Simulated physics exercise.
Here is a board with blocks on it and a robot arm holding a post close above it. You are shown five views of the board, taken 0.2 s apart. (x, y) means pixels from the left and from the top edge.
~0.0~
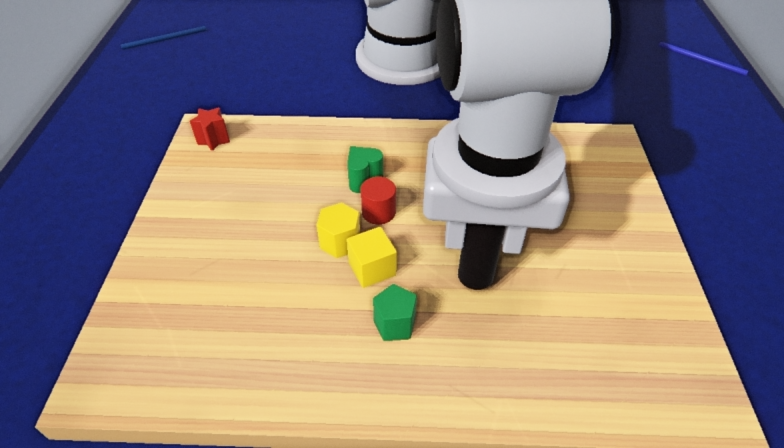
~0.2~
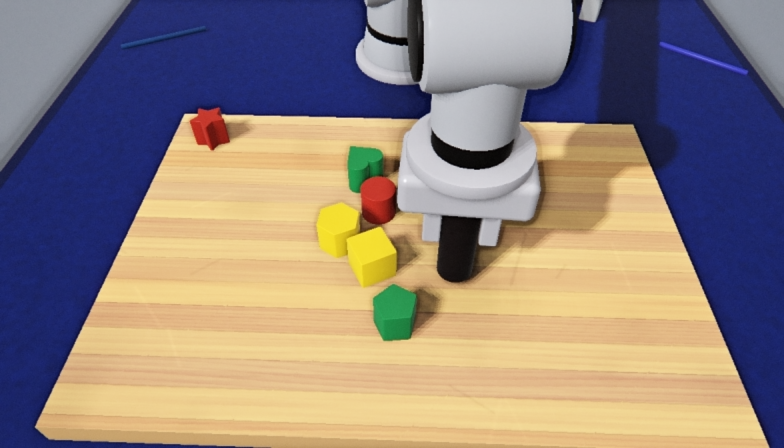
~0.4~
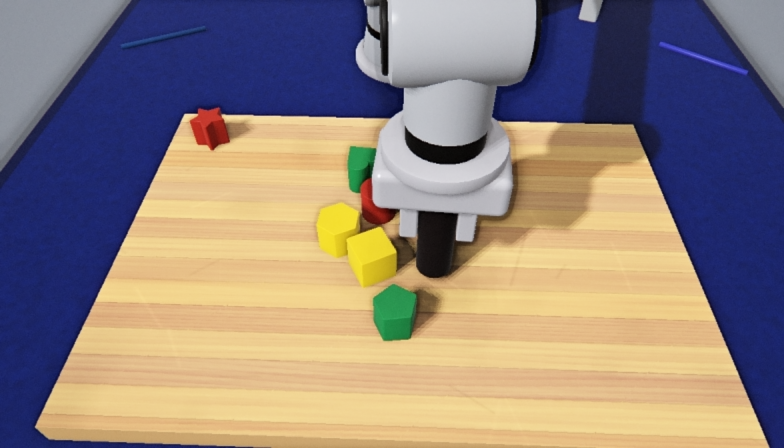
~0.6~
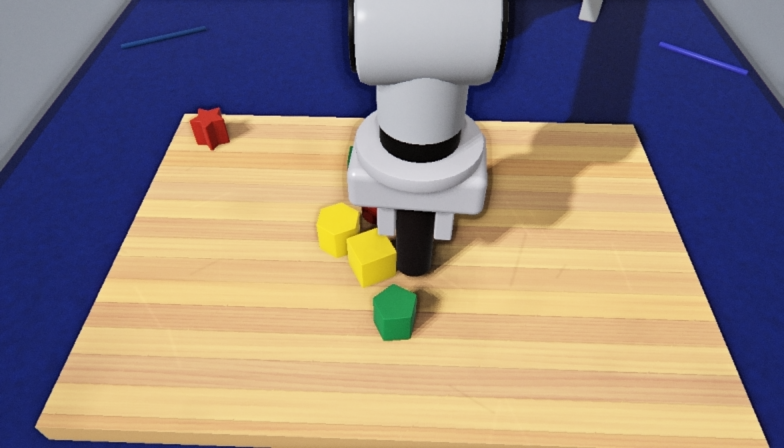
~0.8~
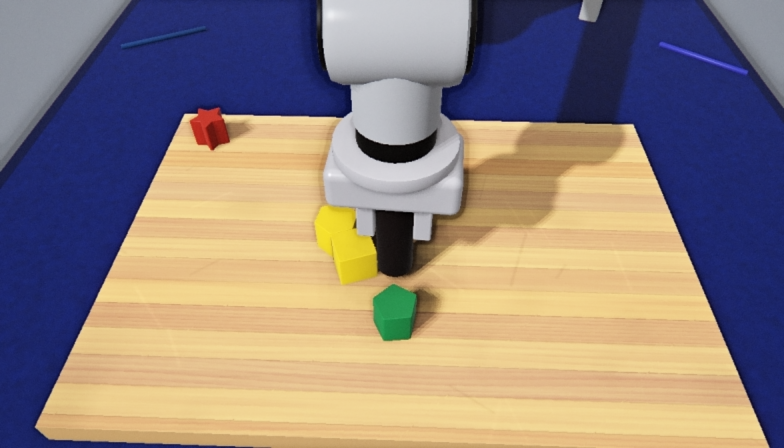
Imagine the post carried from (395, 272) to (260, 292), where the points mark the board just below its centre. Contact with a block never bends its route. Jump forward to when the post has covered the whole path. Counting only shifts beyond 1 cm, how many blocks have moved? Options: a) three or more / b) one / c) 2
The correct letter is b.
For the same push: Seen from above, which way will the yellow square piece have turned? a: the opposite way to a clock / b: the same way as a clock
The one that fits is b, the same way as a clock.
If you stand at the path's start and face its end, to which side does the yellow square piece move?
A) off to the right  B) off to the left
Choice A: Off to the right.
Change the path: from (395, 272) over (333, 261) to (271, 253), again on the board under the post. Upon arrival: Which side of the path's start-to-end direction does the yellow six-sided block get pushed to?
Sideways shift: Right.
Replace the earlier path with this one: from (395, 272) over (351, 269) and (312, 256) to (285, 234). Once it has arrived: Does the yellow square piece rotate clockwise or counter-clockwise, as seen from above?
I'd predict that, seen from above, the yellow square piece rotates counter-clockwise.
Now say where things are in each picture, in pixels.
The first frame shows lower end of the post (476, 276), tops of blocks, yellow six-sided block (338, 218), yellow square piece (371, 245), green pentagon (395, 302).
The second frame shows post (454, 269), blocks as before.
The third frame shows post (433, 265), blocks as before.
The fourth frame shows post (413, 263), blocks as before.
The fifth frame shows post (395, 264), yellow six-sided block (336, 217), yellow square piece (353, 243), green pentagon (395, 302).
The first path, step by step. One third of the way, post (348, 270); yellow six-sided block (333, 214), turned 20° clockwise; yellow square piece (313, 242), turned 35° clockwise.
Two thirds of the way, post (304, 276); yellow six-sided block (333, 214), turned 20° clockwise; yellow square piece (283, 237), turned 90° clockwise.
At the end, post (258, 283); yellow six-sided block (333, 214), turned 20° clockwise; yellow square piece (279, 236), turned 100° clockwise; green pentagon not moved.
